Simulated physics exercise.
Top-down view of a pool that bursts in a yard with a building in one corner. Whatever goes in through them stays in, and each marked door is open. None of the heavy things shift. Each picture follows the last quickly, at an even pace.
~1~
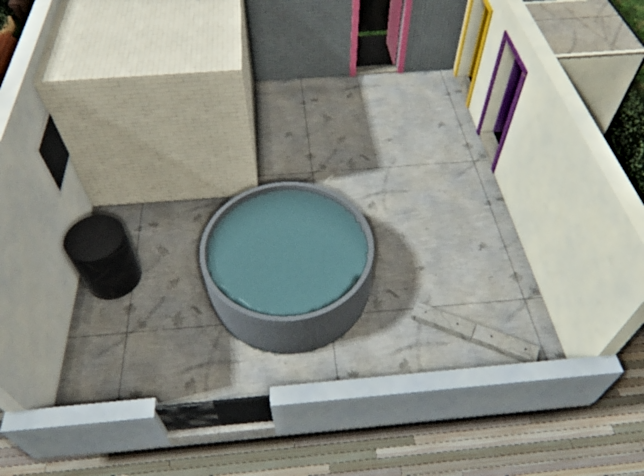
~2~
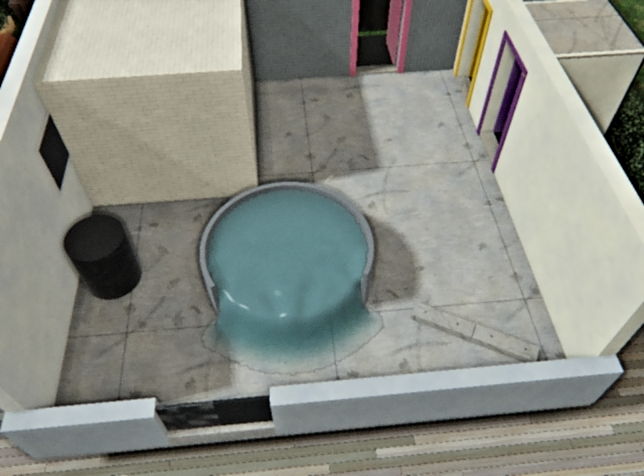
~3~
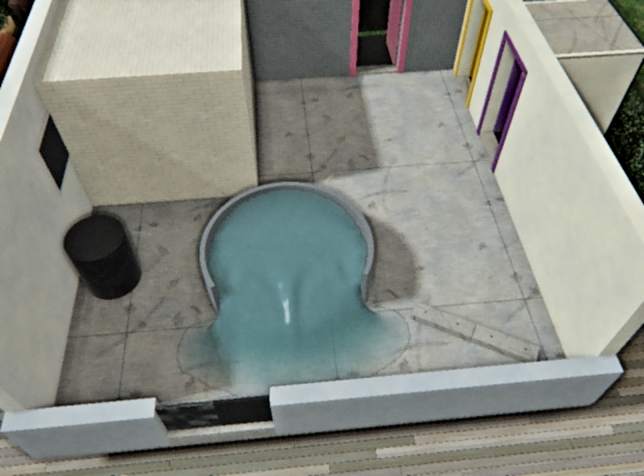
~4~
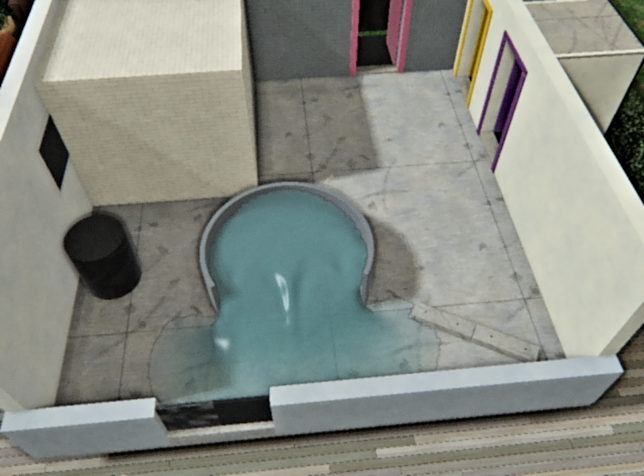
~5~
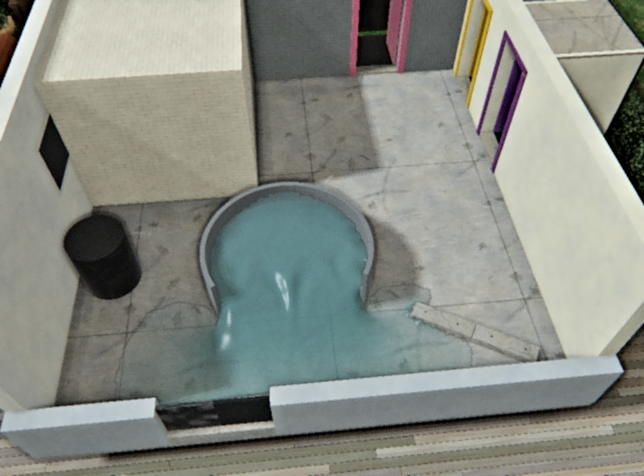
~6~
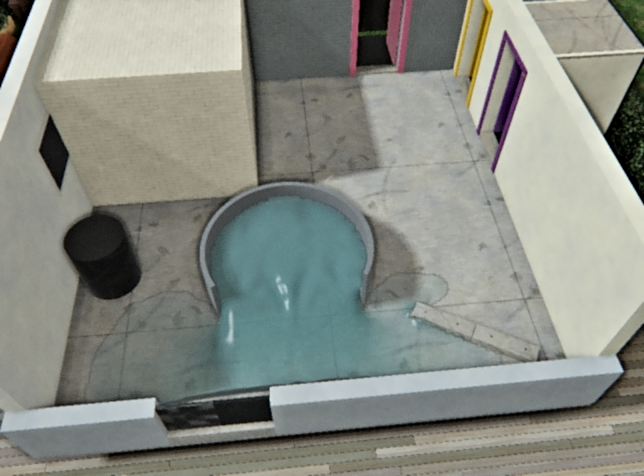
In this clip, a round gray pool sits full and still in a walled yard, then its front opens and blue-green water pours out, spreading across the paved floor to both sides and along the low front wall.
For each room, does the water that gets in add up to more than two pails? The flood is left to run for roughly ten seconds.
Pink door: Yes, more than two pails; yellow door: Yes, more than two pails; purple door: No, two pails at most.
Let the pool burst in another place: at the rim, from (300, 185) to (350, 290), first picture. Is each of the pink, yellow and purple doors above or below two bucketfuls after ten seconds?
Pink exceeds the limit, yellow exceeds the limit, purple exceeds the limit.
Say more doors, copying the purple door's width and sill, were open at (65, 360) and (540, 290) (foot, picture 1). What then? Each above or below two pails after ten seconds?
The first door ends up above and the second ends up above.
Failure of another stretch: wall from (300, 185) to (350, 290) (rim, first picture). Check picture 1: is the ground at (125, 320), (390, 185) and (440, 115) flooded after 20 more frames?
Bone-dry, submerged, submerged.
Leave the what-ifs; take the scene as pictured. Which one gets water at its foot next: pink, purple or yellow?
That would be the purple one.
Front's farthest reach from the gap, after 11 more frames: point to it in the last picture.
I'd go with roughly (495, 191).
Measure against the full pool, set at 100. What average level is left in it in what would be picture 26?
It works out to roughly 18 percent.
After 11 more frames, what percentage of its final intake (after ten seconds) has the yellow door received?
Some 0 per cent.
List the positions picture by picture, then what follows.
The first picture shows the round tank at (287, 248) is whole and still.
In the second picture, the front is at (209, 332), out from the gap at (295, 340).
In the third picture, water pours out at (295, 341) and has run to (400, 326).
In the fourth picture, water pours out at (295, 343) and has run to (433, 342).
In the fifth picture, water pours out at (295, 344) and has run to (464, 351).
In the sixth picture, water pours out at (295, 344) and has run to a hidden place.
A moment on, water covers 25 % of the floor; the pink door not reached, the yellow door not reached, the purple door not reached.
Next, water covers 40 % of the floor; the pink door not reached, the yellow door not reached, the purple door not reached.
Then, water covers 70 % of the floor; the pink door not reached, the yellow door wet at the sill, nothing in, the purple door wet at the sill, nothing in.
Later, water covers 90 % of the floor; the pink door over two buckets in, the yellow door over two buckets in, the purple door wet at the sill, nothing in.
In the end, water covers 100 % of the floor; the pink door far over two buckets in, the yellow door far over two buckets in, the purple door under two buckets in.
